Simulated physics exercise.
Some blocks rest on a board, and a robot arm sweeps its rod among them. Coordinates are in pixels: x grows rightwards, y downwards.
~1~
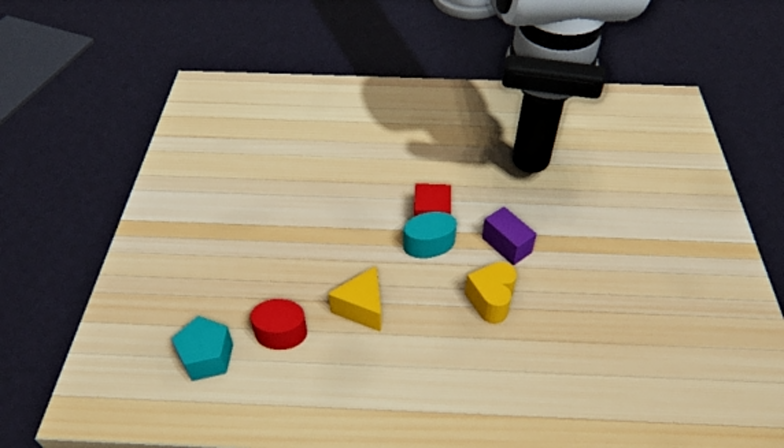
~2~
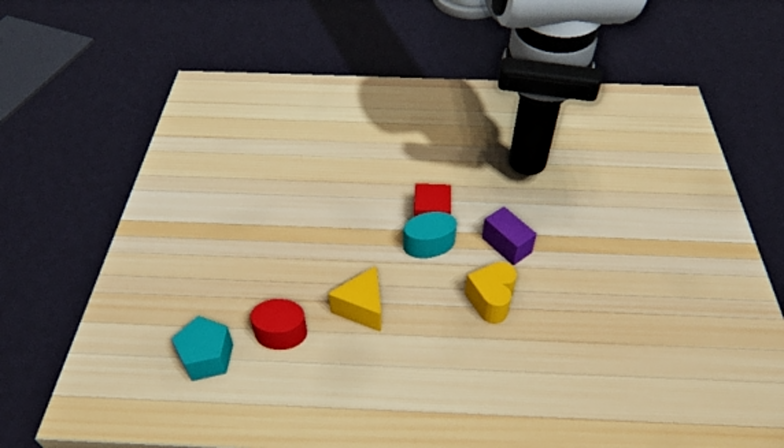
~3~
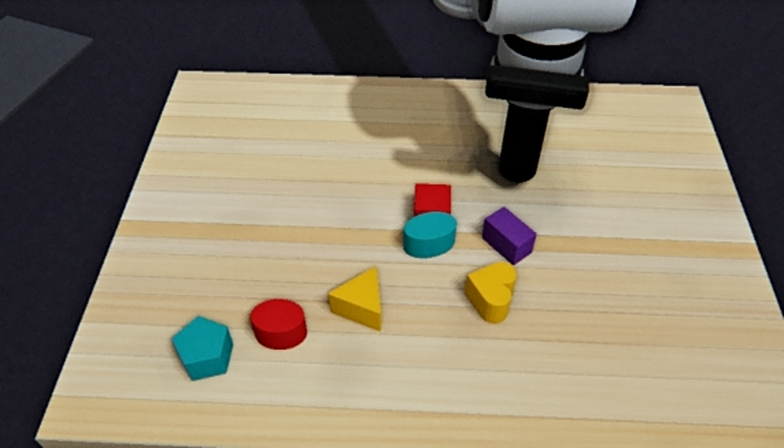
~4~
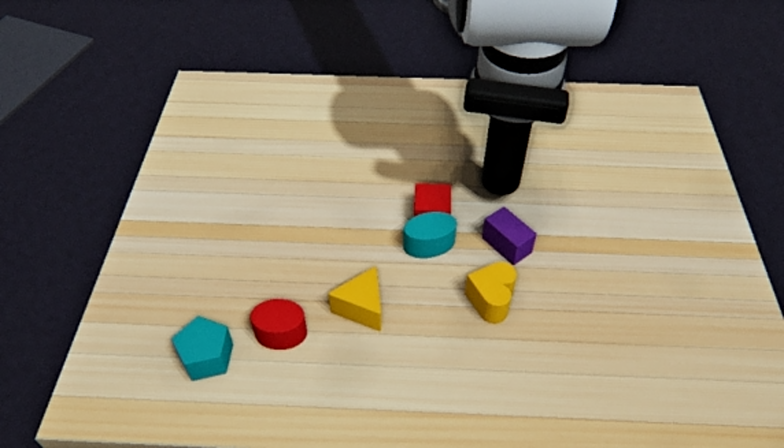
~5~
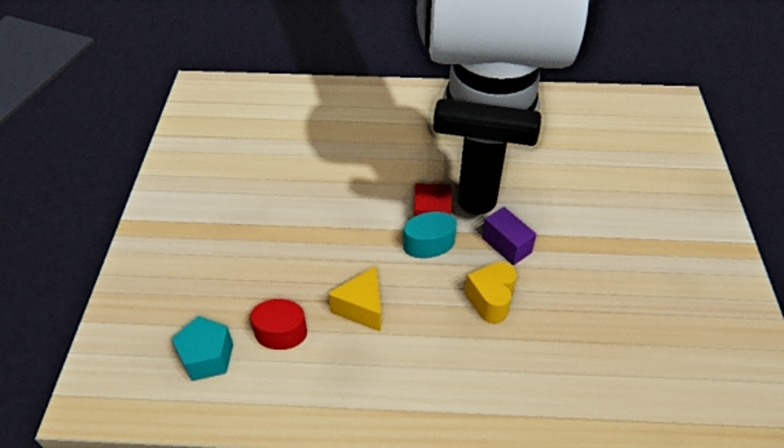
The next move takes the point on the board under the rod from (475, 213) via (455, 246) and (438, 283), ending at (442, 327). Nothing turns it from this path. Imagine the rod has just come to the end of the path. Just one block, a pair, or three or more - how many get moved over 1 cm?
One block moves.
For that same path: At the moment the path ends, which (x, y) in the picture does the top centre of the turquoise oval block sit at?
Near (399, 245).
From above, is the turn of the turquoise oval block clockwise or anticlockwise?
It twists with the clock when seen from above.
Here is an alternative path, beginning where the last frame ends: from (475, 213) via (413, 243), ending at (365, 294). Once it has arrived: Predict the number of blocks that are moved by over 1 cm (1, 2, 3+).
I foresee three or more blocks being moved.
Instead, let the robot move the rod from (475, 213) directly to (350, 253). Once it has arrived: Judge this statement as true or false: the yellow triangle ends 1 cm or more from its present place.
False.
What follows on the original path. One third of the way, rod (457, 234); turquoise oval block (413, 235), turned 30° clockwise; red square (429, 198), turned 15° clockwise.
Two thirds of the way, rod (439, 272); turquoise oval block (399, 245), turned 80° clockwise; red square (429, 198), turned 15° clockwise.
At the end, rod (443, 316); turquoise oval block (399, 245), turned 80° clockwise; red square (429, 198), turned 15° clockwise; purple oblong unmoved.
